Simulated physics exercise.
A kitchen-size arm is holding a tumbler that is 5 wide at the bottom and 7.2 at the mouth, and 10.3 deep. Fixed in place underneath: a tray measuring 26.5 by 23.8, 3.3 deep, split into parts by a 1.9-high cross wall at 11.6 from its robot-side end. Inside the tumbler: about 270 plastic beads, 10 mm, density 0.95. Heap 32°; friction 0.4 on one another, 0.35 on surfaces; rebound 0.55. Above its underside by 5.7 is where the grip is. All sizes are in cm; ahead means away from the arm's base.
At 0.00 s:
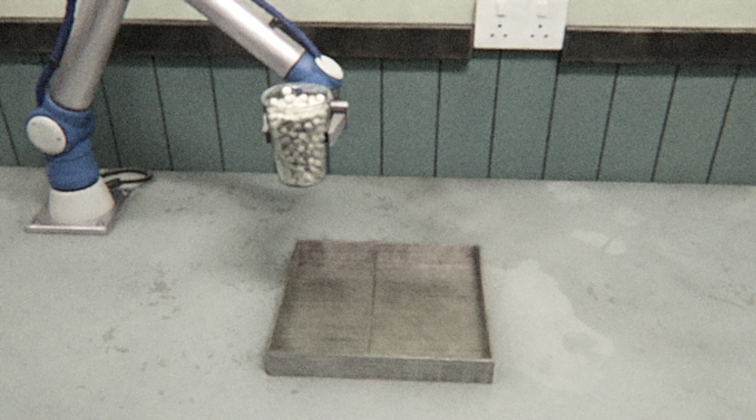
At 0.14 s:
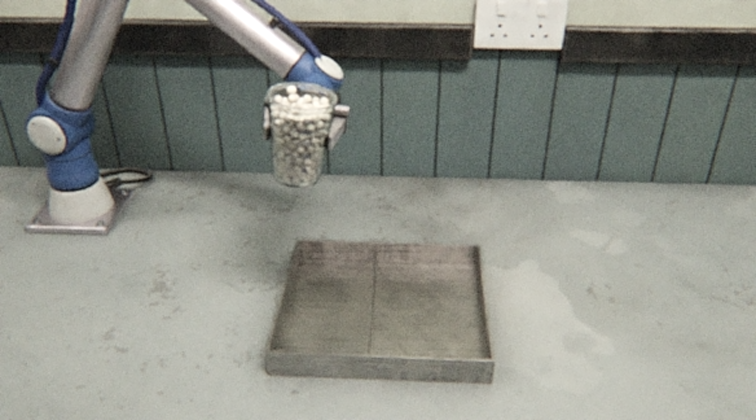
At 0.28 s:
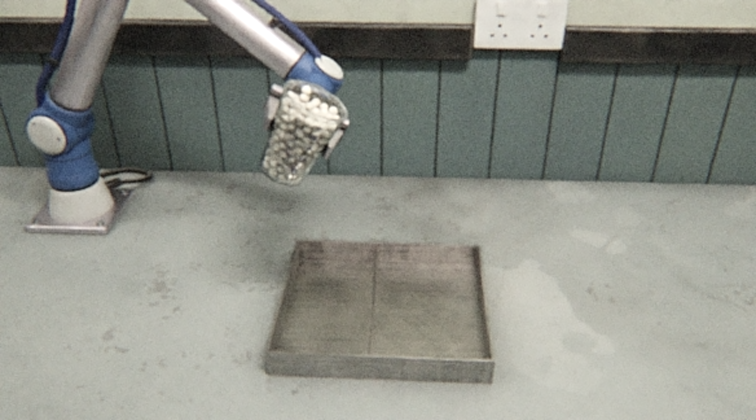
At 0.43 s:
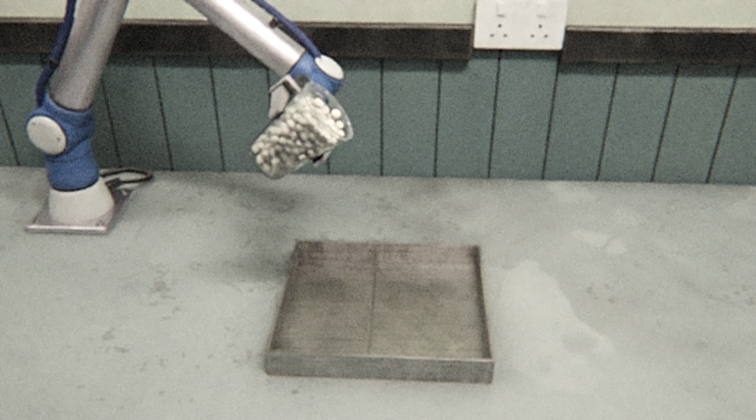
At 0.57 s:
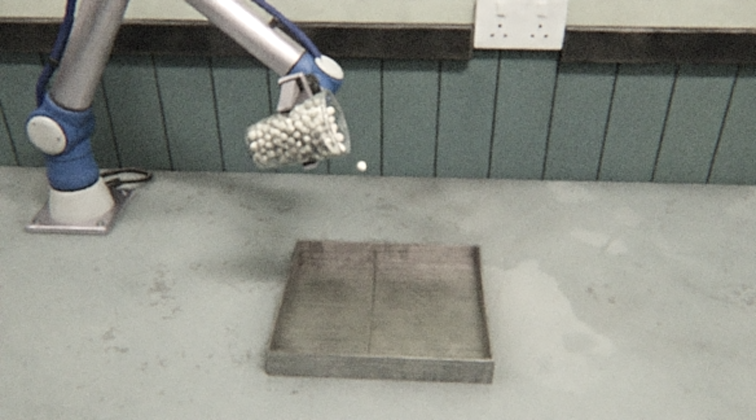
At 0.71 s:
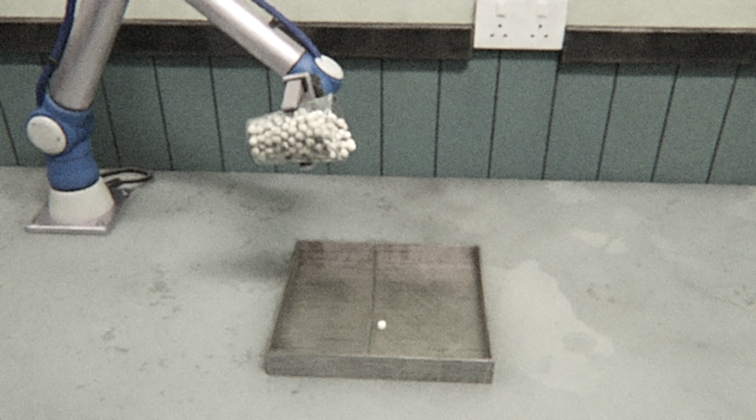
On a grey worktop, a robot arm tilts a clear tumbler of white beads rightward, one bead dropping into a shallow tray.
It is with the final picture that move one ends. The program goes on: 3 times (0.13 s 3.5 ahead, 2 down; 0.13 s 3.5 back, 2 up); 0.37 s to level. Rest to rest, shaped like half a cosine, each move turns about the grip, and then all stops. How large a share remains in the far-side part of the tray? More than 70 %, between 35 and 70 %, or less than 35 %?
Between 35 and 70 %.
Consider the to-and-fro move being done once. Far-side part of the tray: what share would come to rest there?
It would then be around 25 per cent.
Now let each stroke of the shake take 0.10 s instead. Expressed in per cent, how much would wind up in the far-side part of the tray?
In that case some 55 per cent.
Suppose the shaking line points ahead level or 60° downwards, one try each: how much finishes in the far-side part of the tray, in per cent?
Near 60 and 25 percent respectively.
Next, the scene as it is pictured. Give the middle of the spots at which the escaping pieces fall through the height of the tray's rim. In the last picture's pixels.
I'd put it somewhere near (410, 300).
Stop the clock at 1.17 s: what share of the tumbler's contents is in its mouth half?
Roughly 60 per cent.
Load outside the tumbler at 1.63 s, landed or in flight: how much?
About 60 per cent so far.
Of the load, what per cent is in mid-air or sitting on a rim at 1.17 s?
My guess is some 7 in a hundred.
After 1.17 s, tilted 78° forward, highest piece 26 above the table; 166 in the tumbler, 77 in the far-side part, 6 in the robot-side part, 18 in flight or on a rim.
After 1.63 s, tilted 54° forward, highest piece 28 above the table; 116 in the far-side part, 111 in the tumbler, 21 in the robot-side part, 8 on the table or floor, 11 in flight or on a rim.
After 2.06 s, level, highest piece 28 above the table; 124 in the far-side part, 110 in the tumbler, 24 in the robot-side part, 9 on the table or floor.
After 3.11 s, level, highest piece 28 above the table; 124 in the far-side part, 110 in the tumbler, 24 in the robot-side part, 9 on the table or floor.
At rest, 124 in the far-side part, 110 in the tumbler, 24 in the robot-side part, 9 on the table or floor. That is 46 % in the far-side part of the tray.
